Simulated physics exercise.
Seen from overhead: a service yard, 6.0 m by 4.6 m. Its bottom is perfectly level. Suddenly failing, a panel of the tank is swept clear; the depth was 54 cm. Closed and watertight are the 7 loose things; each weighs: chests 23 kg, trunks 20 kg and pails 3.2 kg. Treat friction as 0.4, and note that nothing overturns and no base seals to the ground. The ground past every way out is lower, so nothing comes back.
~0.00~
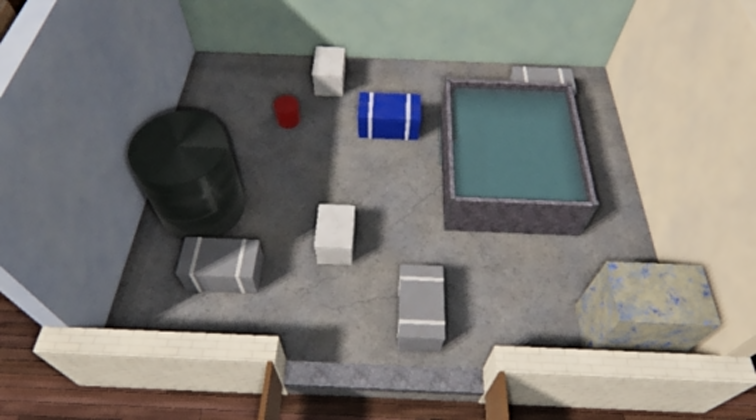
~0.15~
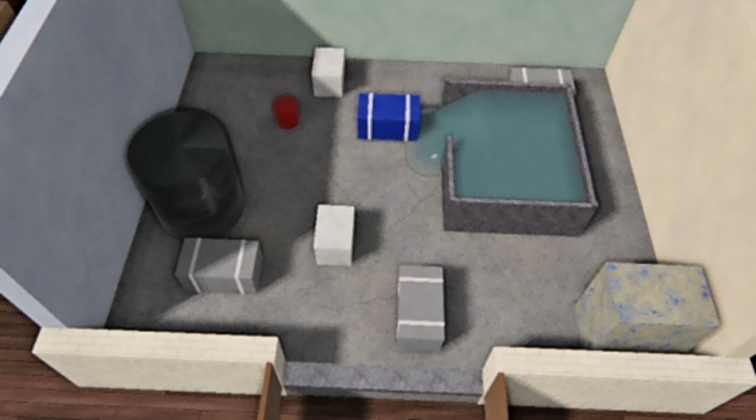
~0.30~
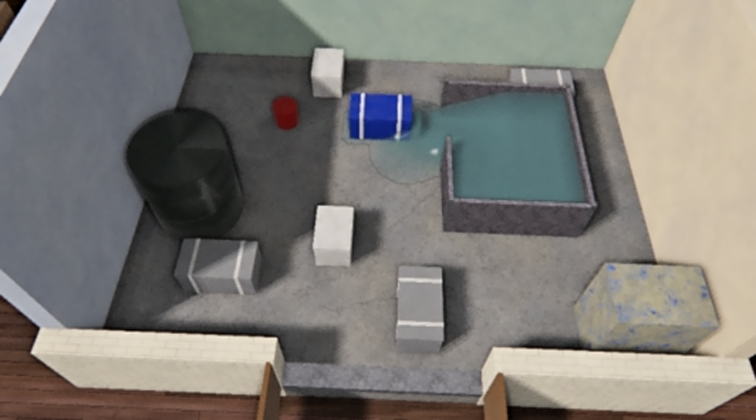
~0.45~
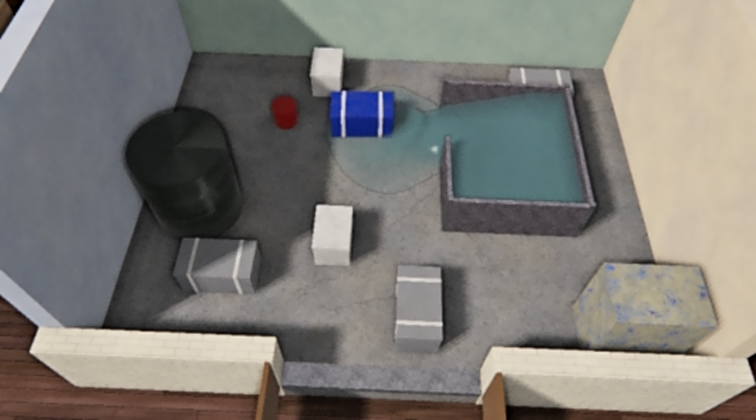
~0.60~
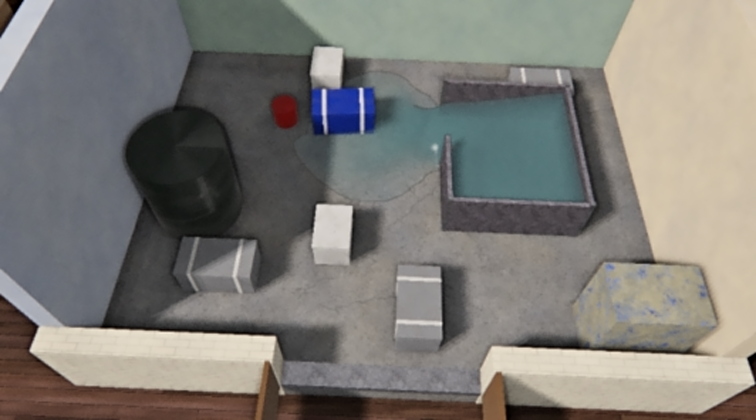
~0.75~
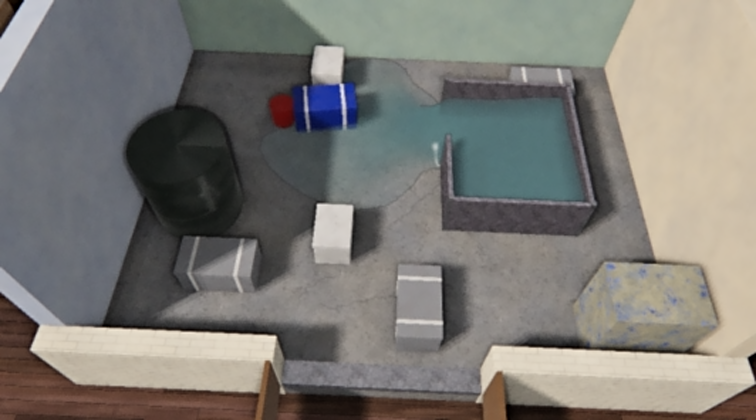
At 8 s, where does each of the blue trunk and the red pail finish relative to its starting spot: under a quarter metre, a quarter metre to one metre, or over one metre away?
Blue trunk: Over one metre; red pail: Over one metre.
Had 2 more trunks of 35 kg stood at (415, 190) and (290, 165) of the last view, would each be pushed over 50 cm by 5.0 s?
So it goes behind the line, then across the line.
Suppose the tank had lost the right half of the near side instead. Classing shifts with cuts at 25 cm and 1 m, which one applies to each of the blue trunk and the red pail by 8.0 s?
Here's how it goes: The blue trunk scarcely moves, and the red pail scarcely moves.
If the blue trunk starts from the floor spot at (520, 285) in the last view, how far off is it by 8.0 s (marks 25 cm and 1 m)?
It barely shifts.
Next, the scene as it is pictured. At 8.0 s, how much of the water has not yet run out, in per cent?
I'd say some 94 percent hasn't gone yet.
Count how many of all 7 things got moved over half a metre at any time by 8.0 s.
The answer here is 3.
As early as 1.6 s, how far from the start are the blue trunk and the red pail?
Close to 200 and 120 centimetres by then.
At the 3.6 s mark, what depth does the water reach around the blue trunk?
Depth approx. 17 cm.
After 1.6 s the blue trunk is near (225, 79), 2.2 m from its start, aground; the red pail is near (186, 101), 1.3 m from its start, aground; 0 of 7 are out; 0 afloat.
After 3.6 s the blue trunk is near (195, 80), 2.5 m from its start, afloat; the red pail is near (207, 131), 1.1 m from its start, afloat; 0 of 7 are out; 3 afloat.
After 5.6 s the blue trunk is near (236, 106), 1.9 m from its start, afloat; the red pail is near (303, 215), 1.8 m from its start, afloat; 0 of 7 are out; 4 afloat.
After 8.0 s the blue trunk is near (281, 134), 1.4 m from its start, afloat; the red pail has gone out; 1 of 7 are out; 2 afloat.
